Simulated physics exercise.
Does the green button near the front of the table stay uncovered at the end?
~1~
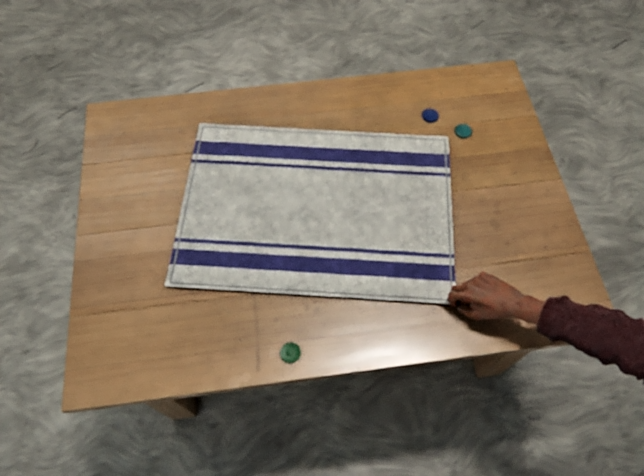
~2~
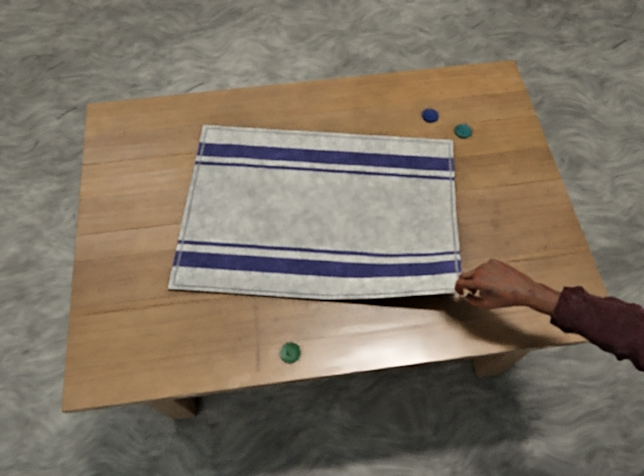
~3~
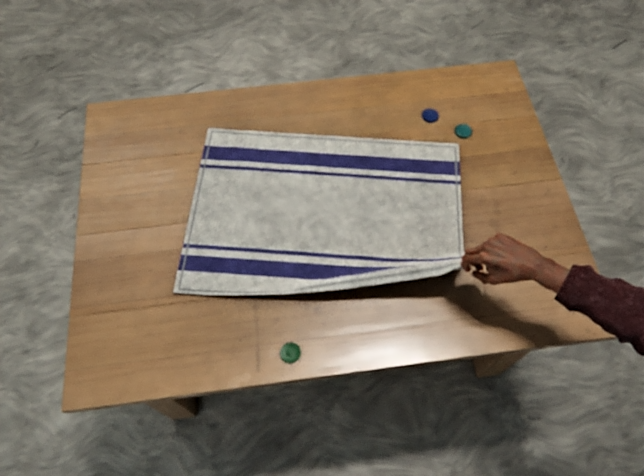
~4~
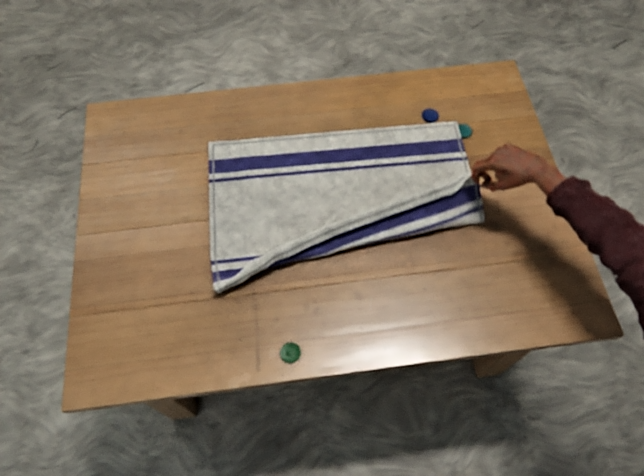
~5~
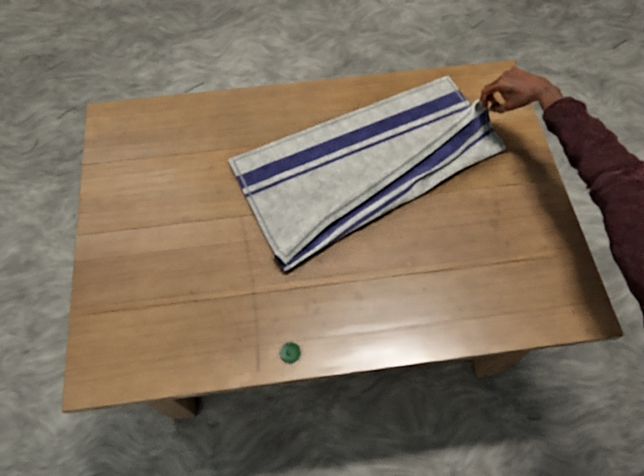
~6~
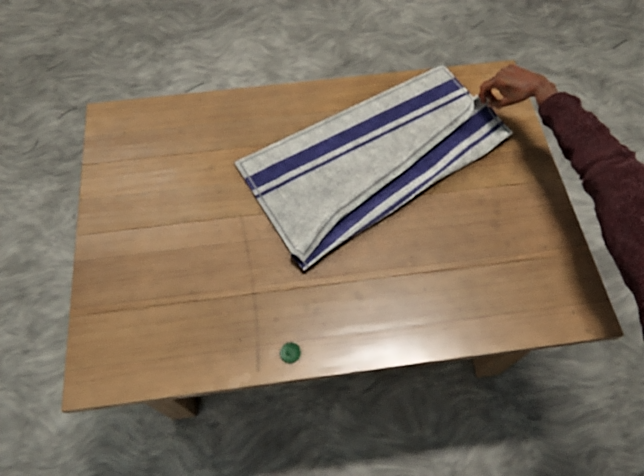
Yes, the green button still shows on the bare wood, while the blue badge and the teal button end up hidden under the cloth.
